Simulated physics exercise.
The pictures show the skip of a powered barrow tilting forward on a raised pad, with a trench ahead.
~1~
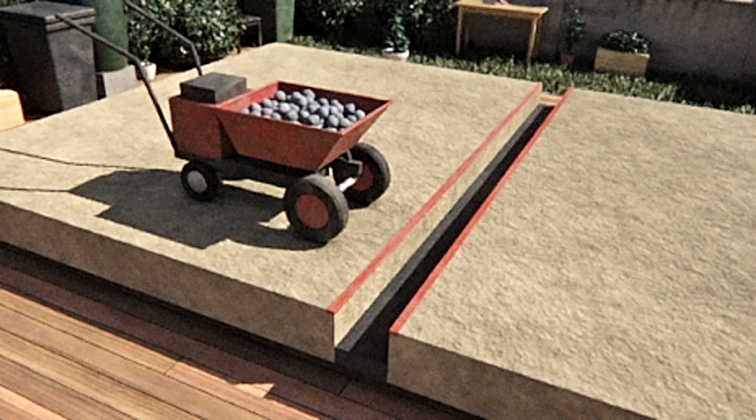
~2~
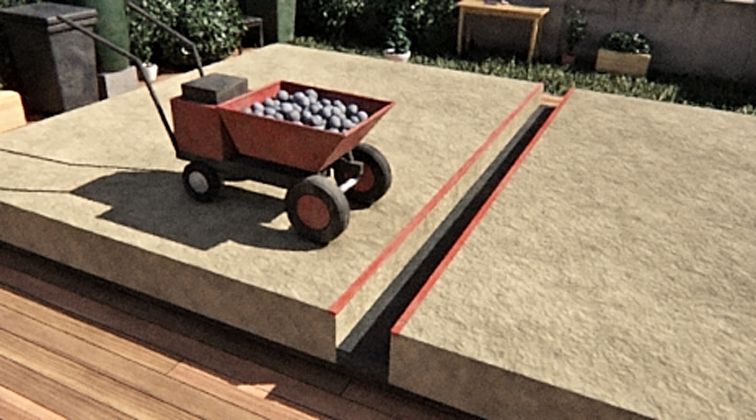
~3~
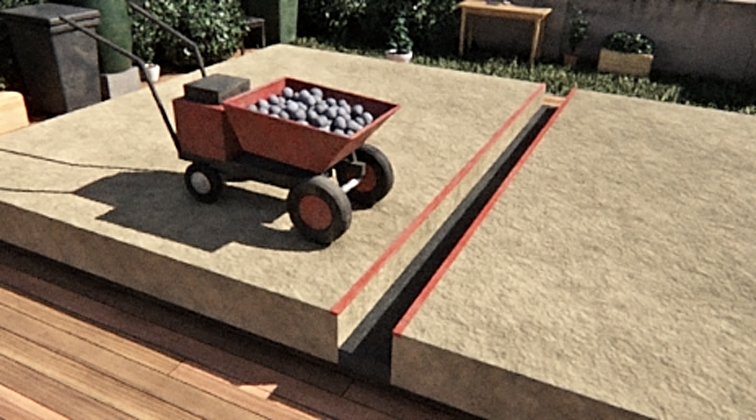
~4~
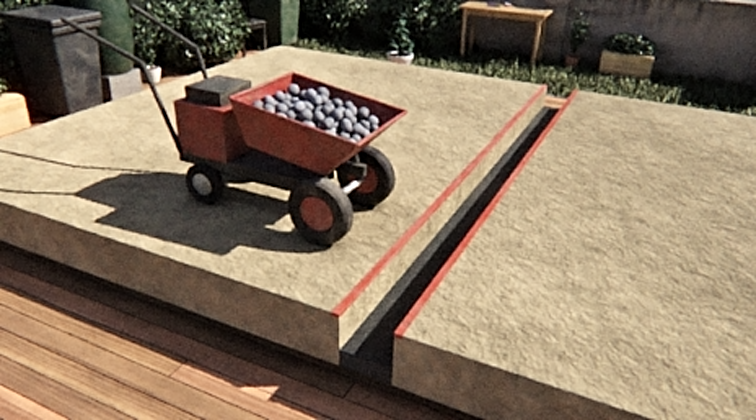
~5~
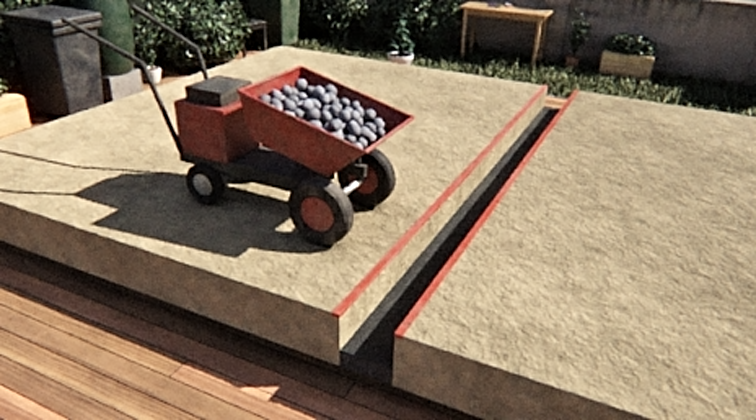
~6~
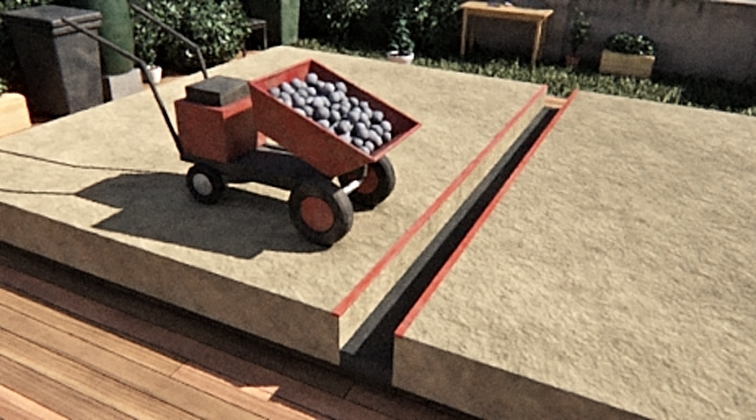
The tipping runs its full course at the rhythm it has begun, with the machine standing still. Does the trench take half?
The trench ends with over half of it.
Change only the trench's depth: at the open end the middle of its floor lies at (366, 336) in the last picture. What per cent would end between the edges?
Close to 50 per cent.
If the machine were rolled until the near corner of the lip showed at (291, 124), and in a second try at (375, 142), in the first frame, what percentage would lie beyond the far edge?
About 0 and 80 per cent.
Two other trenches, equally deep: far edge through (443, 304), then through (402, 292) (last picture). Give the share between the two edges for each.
Roughly 100 per cent, and 30 per cent.
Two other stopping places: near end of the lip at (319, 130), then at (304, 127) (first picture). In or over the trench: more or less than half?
The first try: More than half. The second: Most of it.
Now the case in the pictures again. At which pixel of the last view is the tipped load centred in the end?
At about (438, 264).
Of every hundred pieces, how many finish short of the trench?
About 0 per cent.
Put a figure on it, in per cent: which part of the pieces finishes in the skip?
Some 0 per cent.
Shortly afterwards, skip tipped steeply; the whole lot in the skip.
Next, skip tipped right over; near two thirds in the skip; near a quarter in or heaped over the trench; a little beyond it; only a few falling.
Some moments later, skip tipped right over; a little in the skip; near two thirds in or heaped over the trench; near a quarter beyond it.
In the end, skip tipped right over; the bulk in or heaped over the trench; near a quarter beyond it.
